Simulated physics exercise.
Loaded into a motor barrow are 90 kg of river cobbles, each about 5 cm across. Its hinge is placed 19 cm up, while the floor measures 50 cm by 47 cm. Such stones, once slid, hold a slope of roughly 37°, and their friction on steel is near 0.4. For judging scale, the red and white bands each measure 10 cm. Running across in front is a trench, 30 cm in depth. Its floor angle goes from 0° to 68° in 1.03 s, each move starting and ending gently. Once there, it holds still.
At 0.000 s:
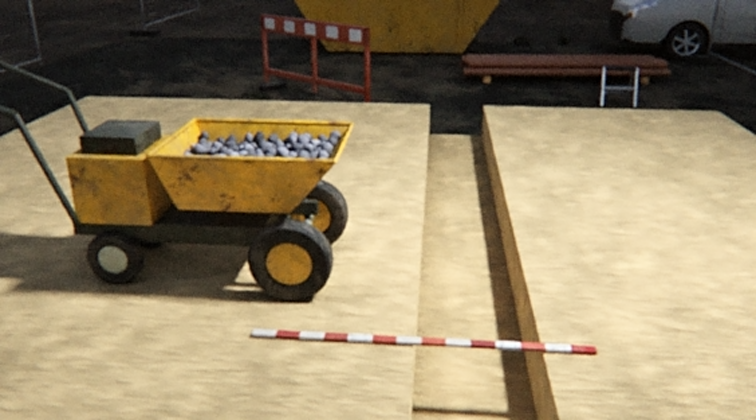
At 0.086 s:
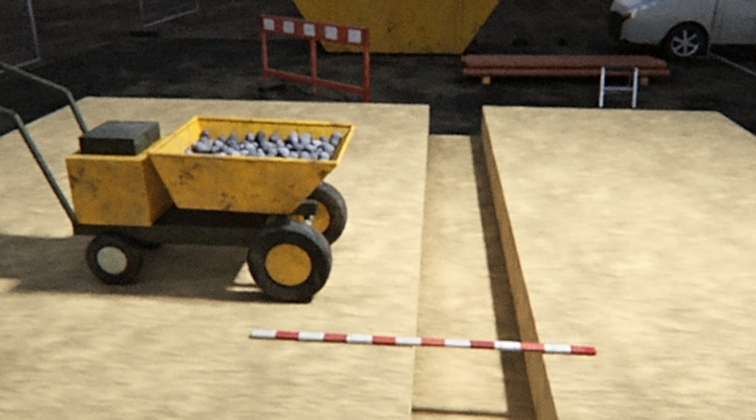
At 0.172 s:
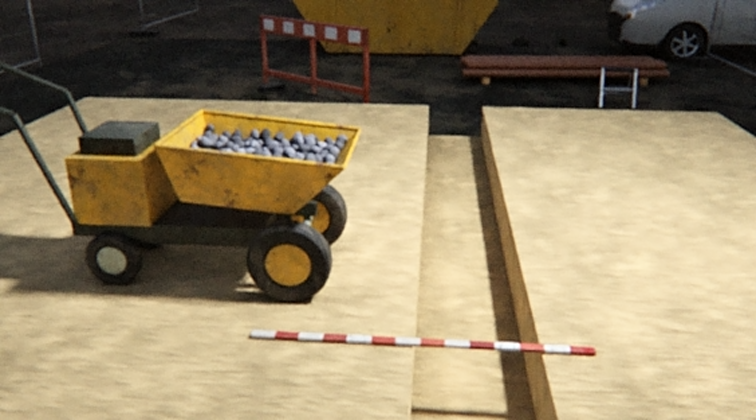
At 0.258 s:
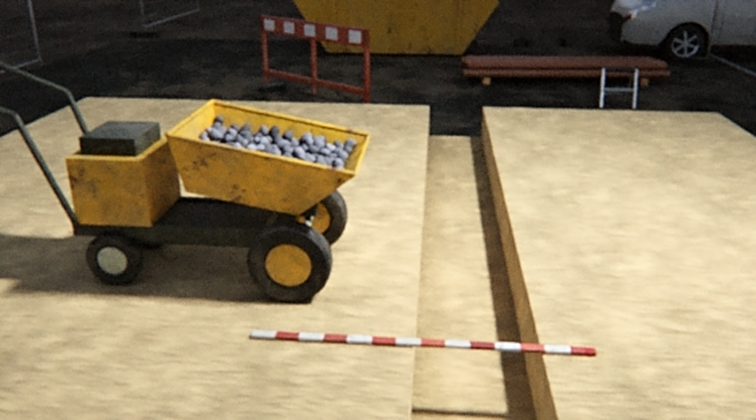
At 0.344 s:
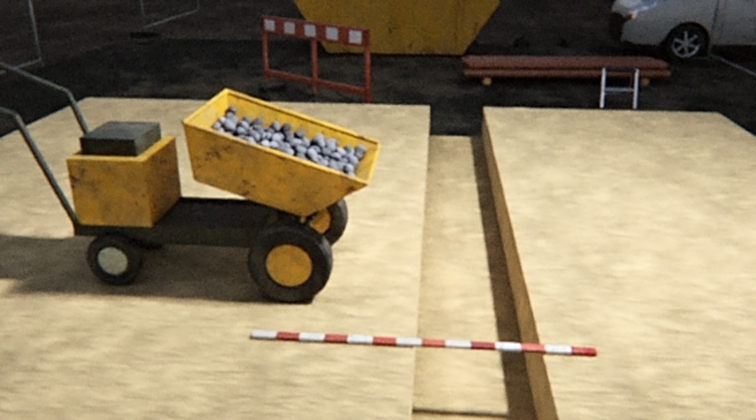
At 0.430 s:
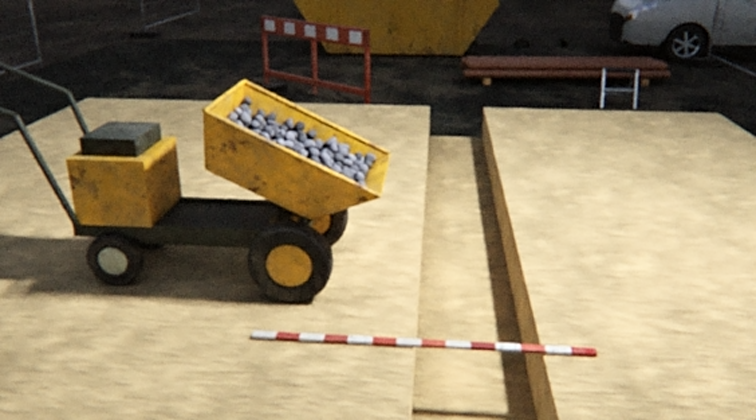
Yellow skip of a motor barrow slowly tilting up towards the right, carrying grey cobbles beside a trench on a building site.
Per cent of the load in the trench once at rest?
About 100 %.
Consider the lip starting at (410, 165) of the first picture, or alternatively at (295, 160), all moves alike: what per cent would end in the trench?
From the first spot near 80, from the second near 70 per cent.
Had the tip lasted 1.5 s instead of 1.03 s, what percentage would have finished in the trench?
Close to 100 per cent then.
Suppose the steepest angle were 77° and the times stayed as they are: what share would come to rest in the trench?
It comes out at about 100 percent.
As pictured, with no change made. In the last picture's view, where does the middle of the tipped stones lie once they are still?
Roughly (470, 325), I'd say.
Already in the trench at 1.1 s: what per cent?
About 25 per cent by then.
After 0.8 s the floor is at 57°; 100 % in the skip; the foremost stones are at (399, 222).
After 1.1 s the floor is at 68°; 75 % in the skip, 25 % in the trench; the foremost stones are at (476, 334).
After 1.5 s the floor is at 68°; 29 % in the skip, 71 % in the trench; the foremost stones are at (516, 327).
After 3.4 s the floor is at 68°; 0 % in the skip, 100 % in the trench; the foremost stones are at (515, 318).
